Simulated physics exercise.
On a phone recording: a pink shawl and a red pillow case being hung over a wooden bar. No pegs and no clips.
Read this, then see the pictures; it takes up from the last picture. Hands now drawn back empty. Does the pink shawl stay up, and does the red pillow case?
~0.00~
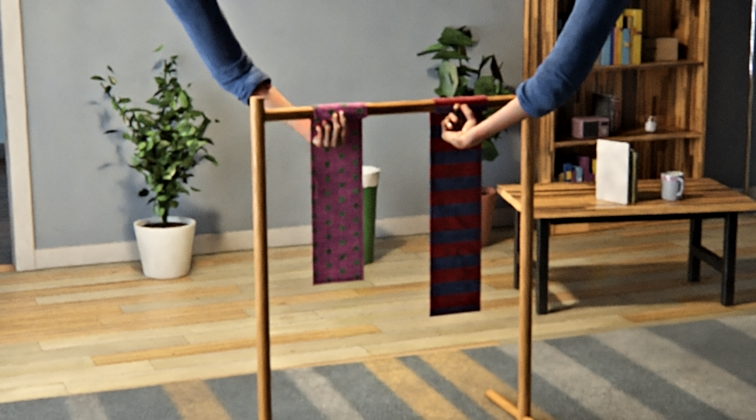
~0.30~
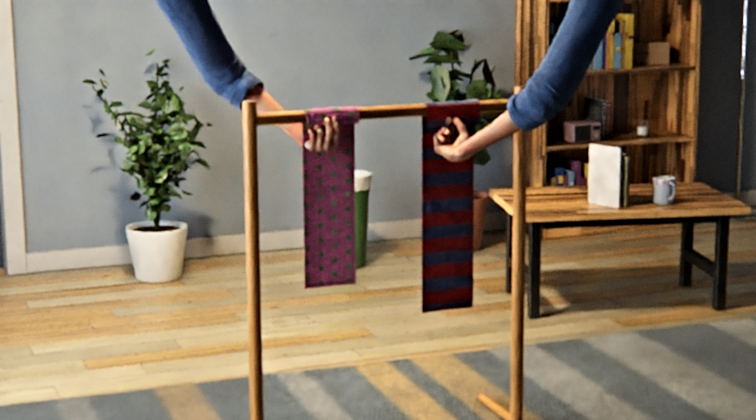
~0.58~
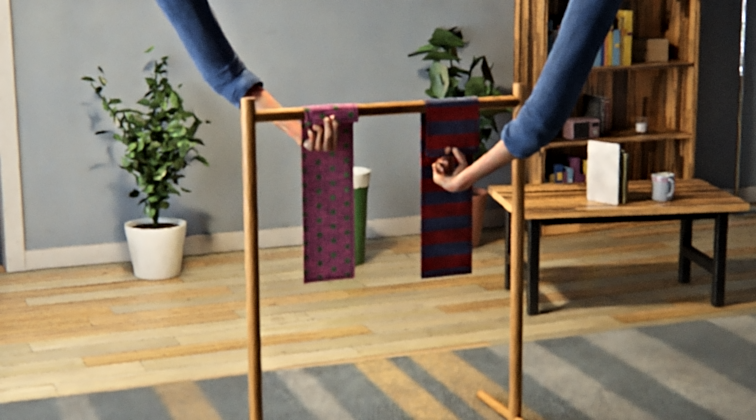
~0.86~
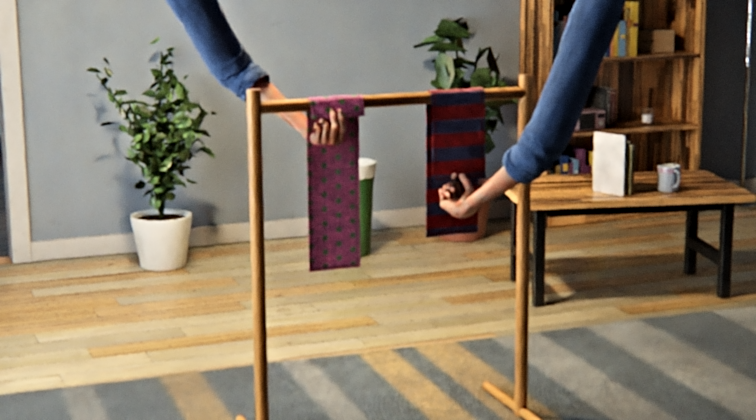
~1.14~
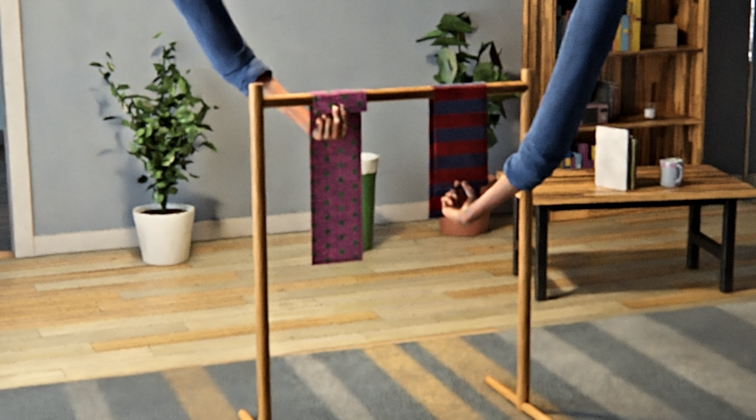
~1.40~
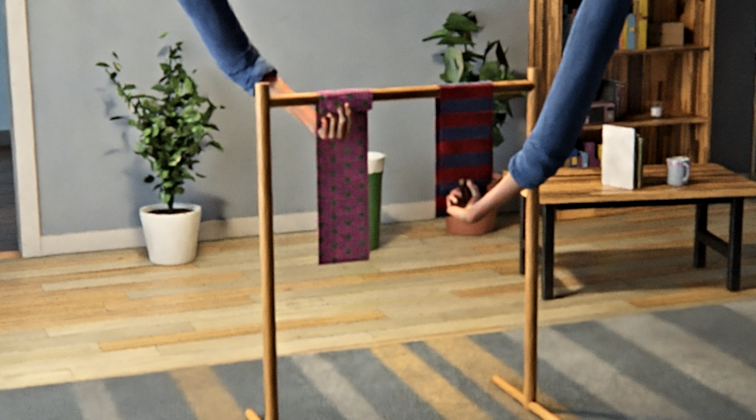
I expect the pink shawl is going to drop away; I expect the red pillow case is going to remain in place.
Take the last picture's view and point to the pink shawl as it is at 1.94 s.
Its middle is about at (345, 399).
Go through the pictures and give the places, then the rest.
The first frame shows shawl front hem (354, 114), back hem (351, 277); pillow case front hem (449, 109), back hem (443, 311).
The second frame shows shawl front hem (346, 119); pillow case front hem (441, 122).
The third frame shows shawl front hem (345, 118); pillow case front hem (440, 152).
The fourth frame shows shawl front hem (352, 112); pillow case front hem (446, 177).
The fifth frame shows shawl front hem (354, 107); pillow case front hem (449, 185).
The sixth frame shows shawl front hem (359, 106), back hem (357, 257), front far shorter than the back; pillow case front hem (454, 184), back hem (448, 212), front over half the back.
After 1.70 s, shawl clear of the rail and dropping near (343, 218); pillow case as it was left.
After 1.94 s, shawl clear of the rail and dropping near (345, 399); pillow case as it was left.
After 2.30 s, shawl in a heap on the floor; pillow case as it was left.
In the end, shawl in a heap on the floor; pillow case as it was left. The pink shawl slips to the floor and the red pillow case keeps its place.
